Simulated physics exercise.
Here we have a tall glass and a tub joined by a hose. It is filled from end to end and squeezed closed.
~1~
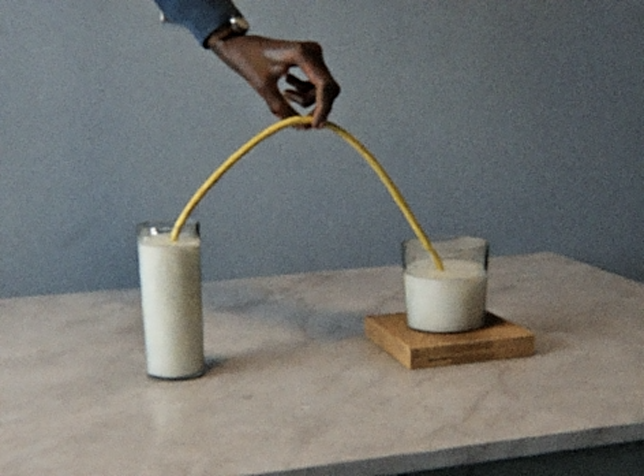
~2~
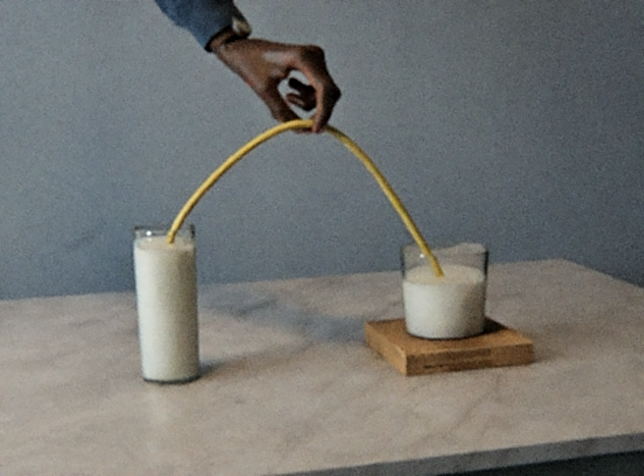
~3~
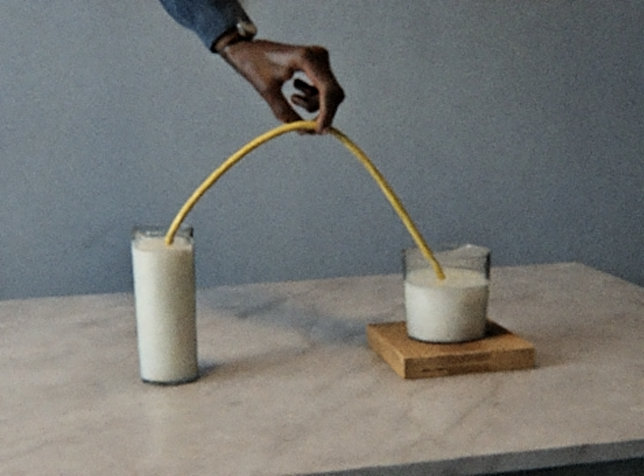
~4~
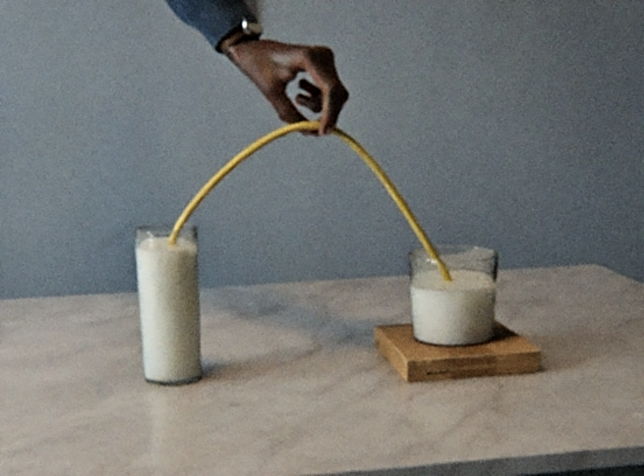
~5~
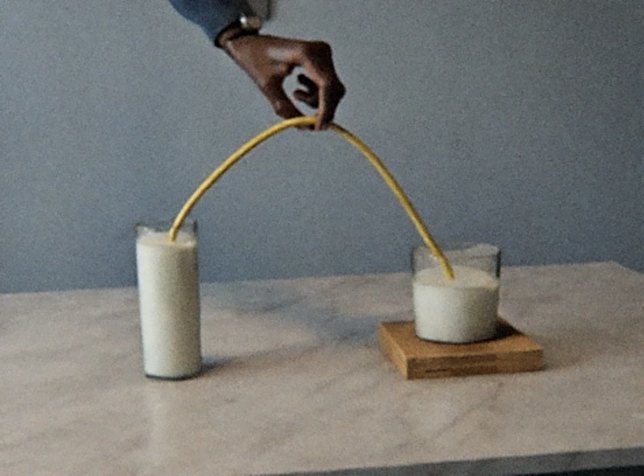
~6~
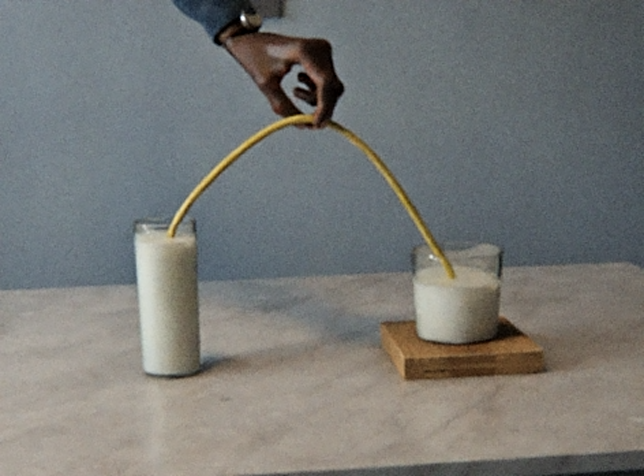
A hand pinches the top of a yellow hose arched between a tall, nearly full glass on the left and a wider, partly filled glass tub on a wooden block, shifting barely as both white liquid levels stay unchanged.
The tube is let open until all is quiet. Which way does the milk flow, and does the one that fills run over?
The milk goes towards the right one; the receiving one stays below its rim.
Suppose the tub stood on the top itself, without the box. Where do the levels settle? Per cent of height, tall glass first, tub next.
Roughly 50 per cent, then 90 per cent.
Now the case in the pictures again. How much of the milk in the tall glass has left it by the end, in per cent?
Roughly 30 per cent.
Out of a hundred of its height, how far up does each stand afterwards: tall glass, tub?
Near 60 and 80 in a hundred.
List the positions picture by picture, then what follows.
In the first frame, the hose is pinched; tall glass (172, 297) nearly full, on the top itself; tub (446, 283) about two thirds full, up on the box.
In the second frame, nothing flows; tall glass nearly full, surface at (165, 246); tub about two thirds full, surface at (445, 278).
In the third frame, fingers on the hose; tall glass (166, 301) nearly full; tub (447, 292) about two thirds full.
In the fourth frame, still shut; tall glass nearly full, surface at (167, 247); tub about two thirds full, surface at (453, 283).
In the fifth frame, the hose is pinched; tall glass (170, 296) nearly full, on the top itself; tub (456, 291) about two thirds full, up on the box.
In the sixth frame, nothing flows; tall glass nearly full, surface at (166, 240); tub about two thirds full, surface at (457, 280).
Soon after, the tall glass is about three quarters full; the tub is about two thirds full.
Later, the tall glass is about two thirds full; the tub is about three quarters full.
In the end, the tall glass is about two thirds full; the tub is about three quarters full; the two surfaces are level.
